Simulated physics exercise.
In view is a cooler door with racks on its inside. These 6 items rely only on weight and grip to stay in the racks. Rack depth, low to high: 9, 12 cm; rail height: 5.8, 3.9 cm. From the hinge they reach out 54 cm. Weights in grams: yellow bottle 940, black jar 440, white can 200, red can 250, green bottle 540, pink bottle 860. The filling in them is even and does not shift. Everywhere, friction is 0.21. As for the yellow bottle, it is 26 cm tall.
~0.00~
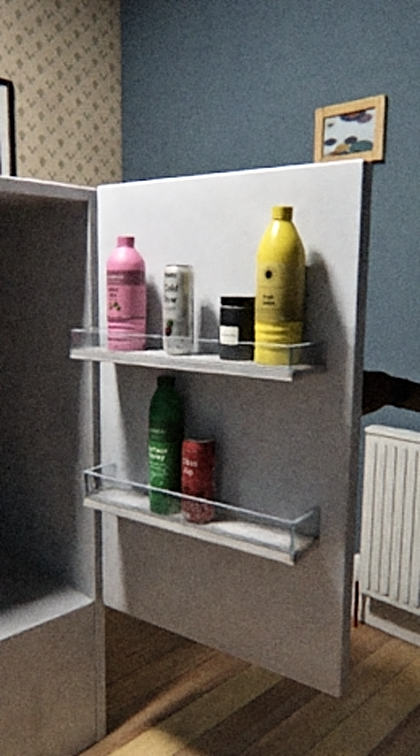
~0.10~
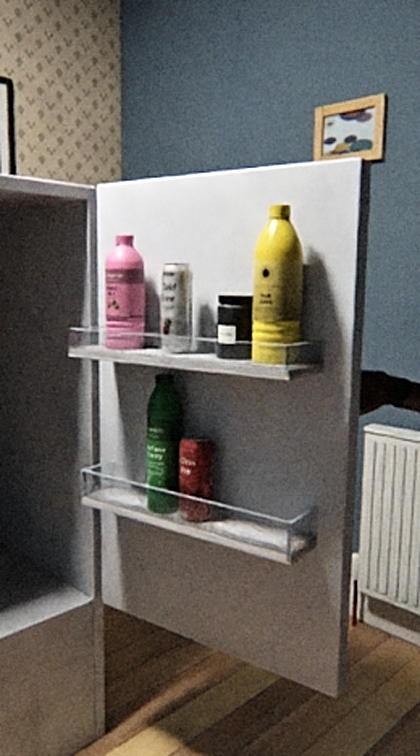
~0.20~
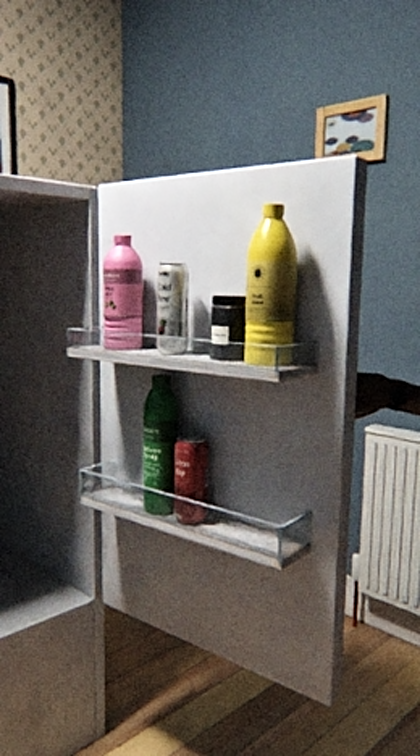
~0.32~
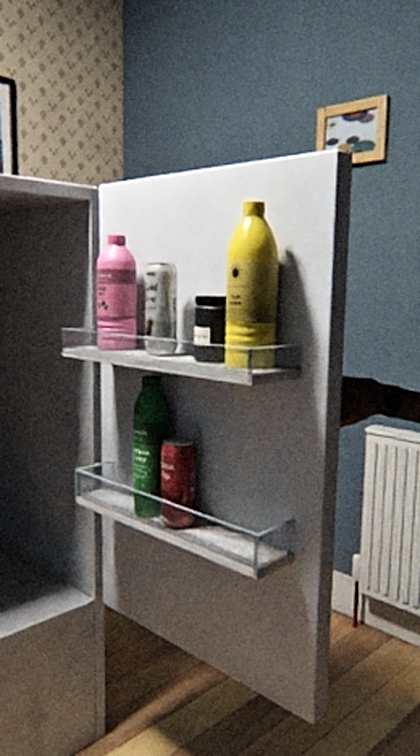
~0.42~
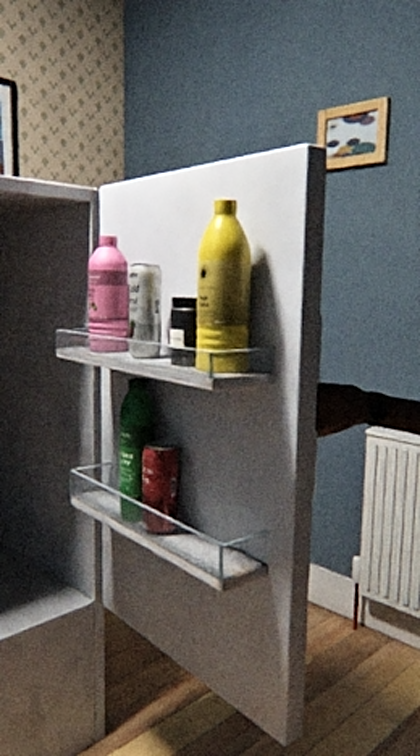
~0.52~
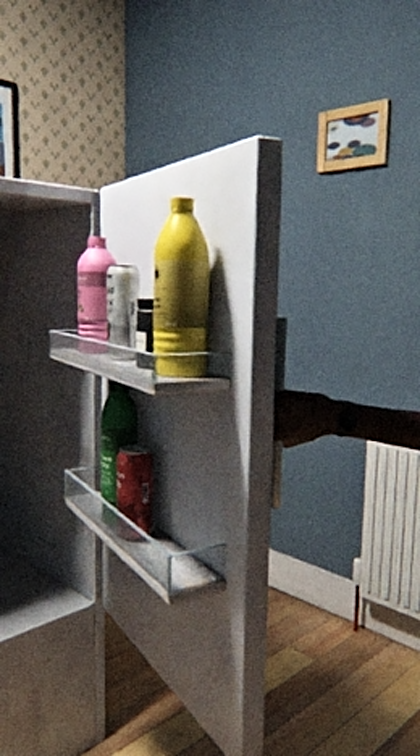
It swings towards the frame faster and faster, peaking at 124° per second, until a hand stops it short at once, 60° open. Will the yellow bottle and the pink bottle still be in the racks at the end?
Yellow bottle: Gone; pink bottle: Still there.
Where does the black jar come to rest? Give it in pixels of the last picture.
About (73, 333).
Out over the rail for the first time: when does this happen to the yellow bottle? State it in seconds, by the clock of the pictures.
Near 0.8 s on the clock.
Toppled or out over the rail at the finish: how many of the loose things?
Total count: 1.
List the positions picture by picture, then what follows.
In the first frame, door at 100°; yellow bottle (280, 287); pink bottle (126, 294).
In the second frame, door at 99°; red can (196, 478); green bottle (164, 443).
In the third frame, door at 97°; black jar (230, 328); white can (173, 309).
In the fourth frame, door at 91°; red can (178, 483); green bottle (151, 446).
In the fifth frame, door at 84°; black jar (191, 331); white can (146, 311).
In the sixth frame, door at 75°; yellow bottle (181, 288); pink bottle (98, 296).
Around 0.72 s, door at 60°; yellow bottle at 12° to upright near (67, 282); black jar at 4° to upright; white can shifted 3 cm.
Around 1.12 s, door at 60°; yellow bottle now out over the rail; pink bottle shifted 2 cm near (70, 295); white can shifted 3 cm.
Around 1.32 s, door at 60°; pink bottle shifted 2 cm near (70, 295); white can shifted 3 cm; black jar shifted 3 cm.
Around 1.62 s, door at 60°; pink bottle shifted 2 cm near (70, 295); black jar shifted 3 cm; white can shifted 3 cm.
Finally (1.8 s), out over the rail, yellow bottle; the other 5 still in place (within 5 cm). In the last view, pink bottle near (70, 295).
